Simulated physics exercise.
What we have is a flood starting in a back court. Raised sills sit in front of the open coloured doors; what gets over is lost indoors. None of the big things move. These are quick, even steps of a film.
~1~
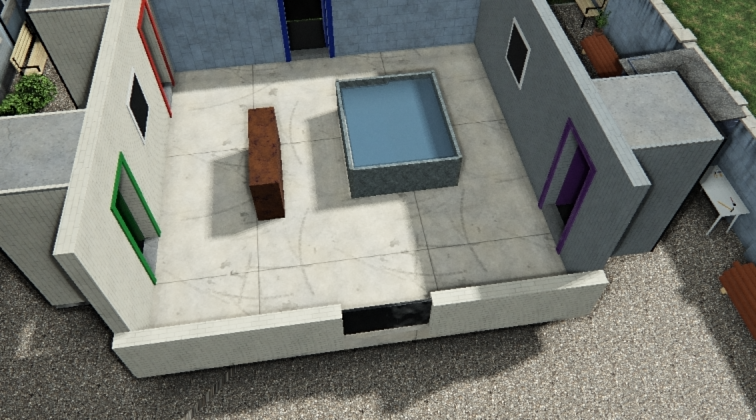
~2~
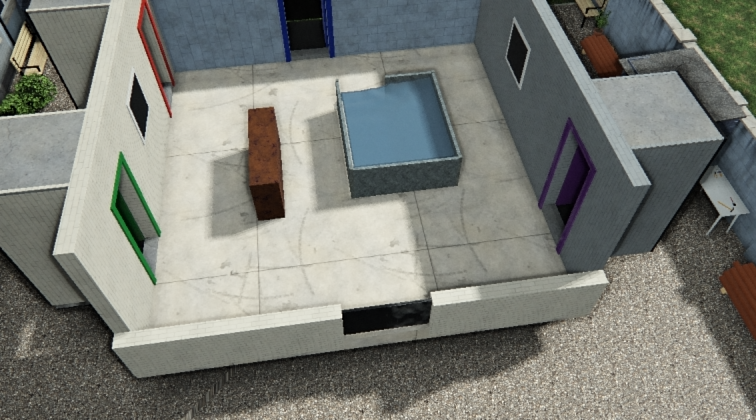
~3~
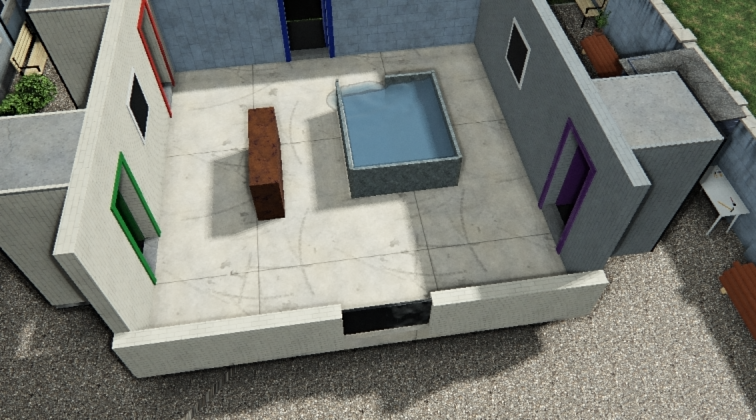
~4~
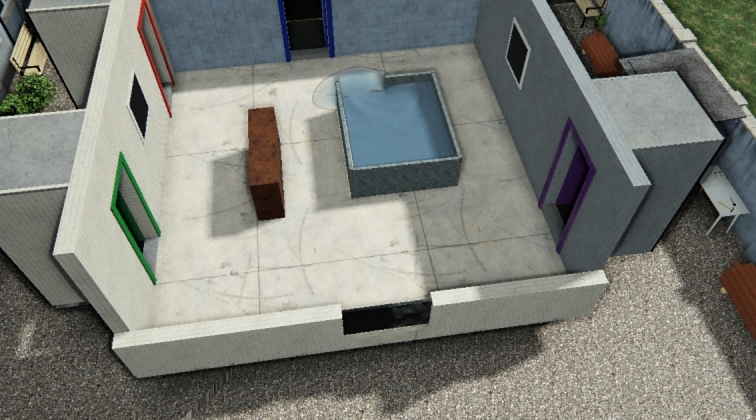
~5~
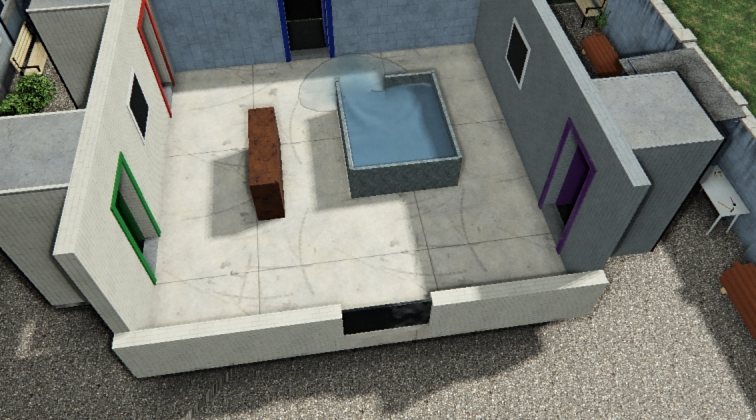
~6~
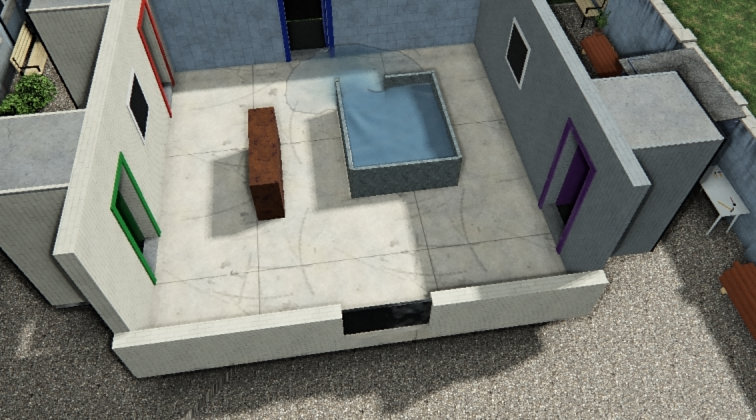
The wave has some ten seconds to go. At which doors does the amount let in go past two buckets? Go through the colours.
Door by door: The green door stays at two or fewer; the red door goes past two; the purple door stays at two or fewer; the blue door goes past two.
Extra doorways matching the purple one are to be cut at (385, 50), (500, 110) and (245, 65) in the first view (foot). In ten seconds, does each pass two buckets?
The first new doorway tops it, the second comes up short, the third comes up short.
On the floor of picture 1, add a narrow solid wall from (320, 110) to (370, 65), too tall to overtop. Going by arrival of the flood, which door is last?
The green door.
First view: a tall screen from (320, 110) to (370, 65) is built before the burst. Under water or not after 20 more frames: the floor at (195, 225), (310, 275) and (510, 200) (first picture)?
In order: Untouched, soaked, soaked.
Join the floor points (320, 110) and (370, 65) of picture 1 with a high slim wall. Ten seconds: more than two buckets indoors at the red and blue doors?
Well, the red one doesn't get there, but the blue one doesn't get there.
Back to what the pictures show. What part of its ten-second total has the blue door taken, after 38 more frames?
Some 95 in a hundred.
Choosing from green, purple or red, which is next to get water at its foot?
First comes the red-painted one.
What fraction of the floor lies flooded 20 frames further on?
Around 35 percent of it.
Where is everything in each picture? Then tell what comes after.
The first picture shows still water in the water tank at (395, 120).
In the second picture, the front is at a hidden place, out from the gap on the water tank's far side.
In the third picture, water pours out on the water tank's far side and has run to a hidden place.
In the fourth picture, the front is at (360, 68), out from the gap on the water tank's far side.
In the fifth picture, the front is at (337, 57), out from the gap on the water tank's far side.
In the sixth picture, water pours out on the water tank's far side and has run to (306, 60).
A moment on, water covers 15 % of the floor; the green door not reached, the red door not reached, the purple door not reached, the blue door over two buckets in.
Next, water covers 20 % of the floor; the green door not reached, the red door wet at the sill, nothing in, the purple door not reached, the blue door far over two buckets in.
Then, water covers 35 % of the floor; the green door not reached, the red door over two buckets in, the purple door not reached, the blue door far over two buckets in.
Later, water covers 70 % of the floor; the green door wet at the sill, nothing in, the red door over two buckets in, the purple door wet at the sill, nothing in, the blue door far over two buckets in.
In the end, water covers 90 % of the floor; the green door wet at the sill, nothing in, the red door over two buckets in, the purple door wet at the sill, nothing in, the blue door far over two buckets in.
